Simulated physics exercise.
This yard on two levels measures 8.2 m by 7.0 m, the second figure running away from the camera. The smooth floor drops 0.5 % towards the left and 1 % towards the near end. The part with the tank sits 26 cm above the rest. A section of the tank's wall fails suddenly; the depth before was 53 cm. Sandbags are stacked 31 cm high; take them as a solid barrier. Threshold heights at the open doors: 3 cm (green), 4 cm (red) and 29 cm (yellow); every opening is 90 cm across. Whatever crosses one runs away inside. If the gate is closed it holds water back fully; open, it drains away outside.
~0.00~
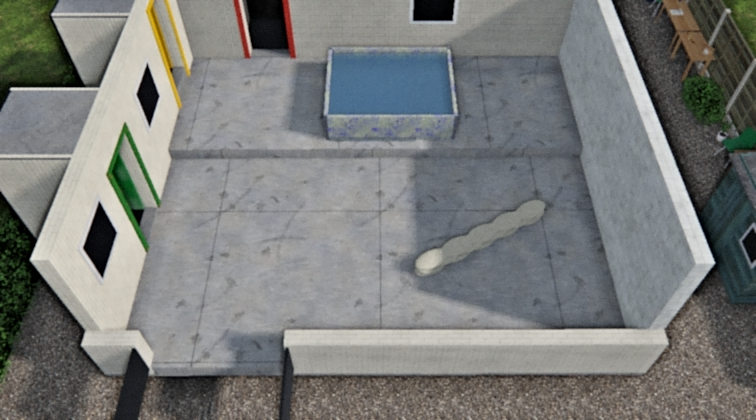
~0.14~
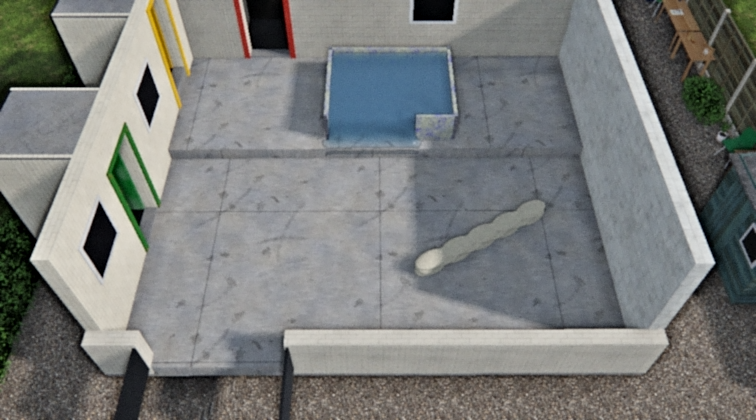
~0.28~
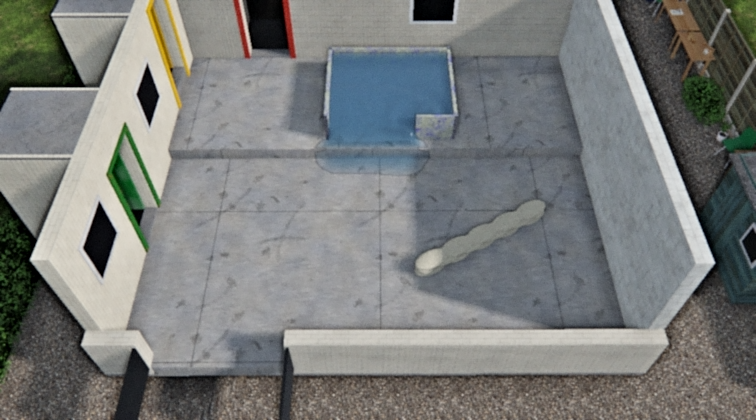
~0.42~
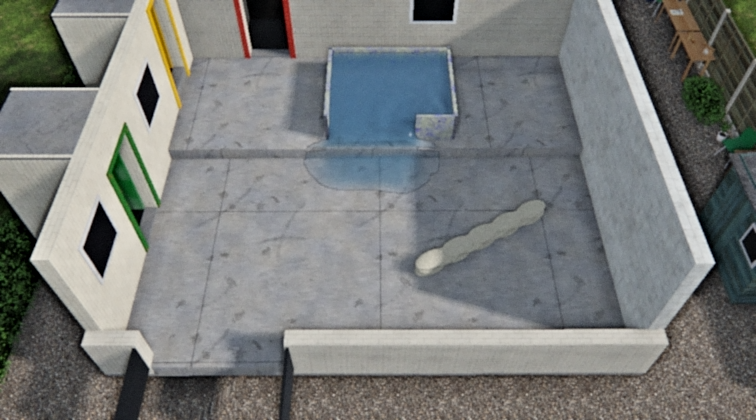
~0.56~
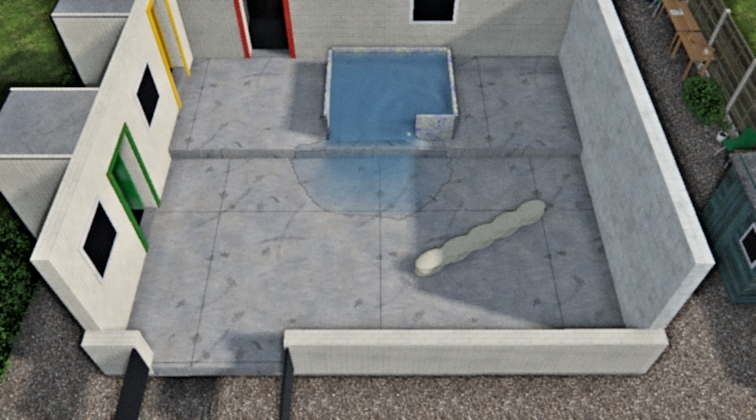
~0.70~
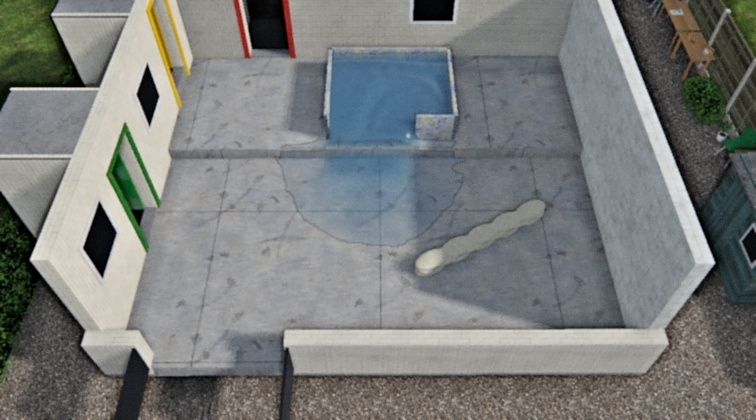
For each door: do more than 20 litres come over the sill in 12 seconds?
The water let in: At the green door it stays under the limit; at the red door it stays under the limit; at the yellow door it stays under the limit.
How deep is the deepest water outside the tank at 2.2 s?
Up to some 32 cm.
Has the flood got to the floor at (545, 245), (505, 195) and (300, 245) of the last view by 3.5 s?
In that order: Dry, flooded, flooded.
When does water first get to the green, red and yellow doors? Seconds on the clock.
Green 3.6 s, red not in the 12 s, yellow not in the 12 s.
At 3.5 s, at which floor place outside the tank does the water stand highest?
Around (356, 352).
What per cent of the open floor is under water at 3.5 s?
Some 45 per cent of it.
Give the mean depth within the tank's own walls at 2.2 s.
About 25 cm.
After 1.4 s water covers 25 % of the floor and is deepest (28 cm) near (351, 144); green door not reached, red door not reached, yellow door not reached.
After 2.2 s water covers 30 % of the floor and is deepest (32 cm) near (379, 342); green door not reached, red door not reached, yellow door not reached.
After 3.5 s water covers 45 % of the floor and is deepest (28 cm) near (356, 352); green door not reached, red door not reached, yellow door not reached.
After 7.0 s water covers 60 % of the floor and is deepest (14 cm) near (356, 352); green door 5 cm at the sill, 3 L in, red door not reached, yellow door not reached.
After 12.0 s water covers 65 % of the floor and is deepest (10 cm) near (480, 351); green door 5 cm at the sill, 8 L in, red door not reached, yellow door not reached.
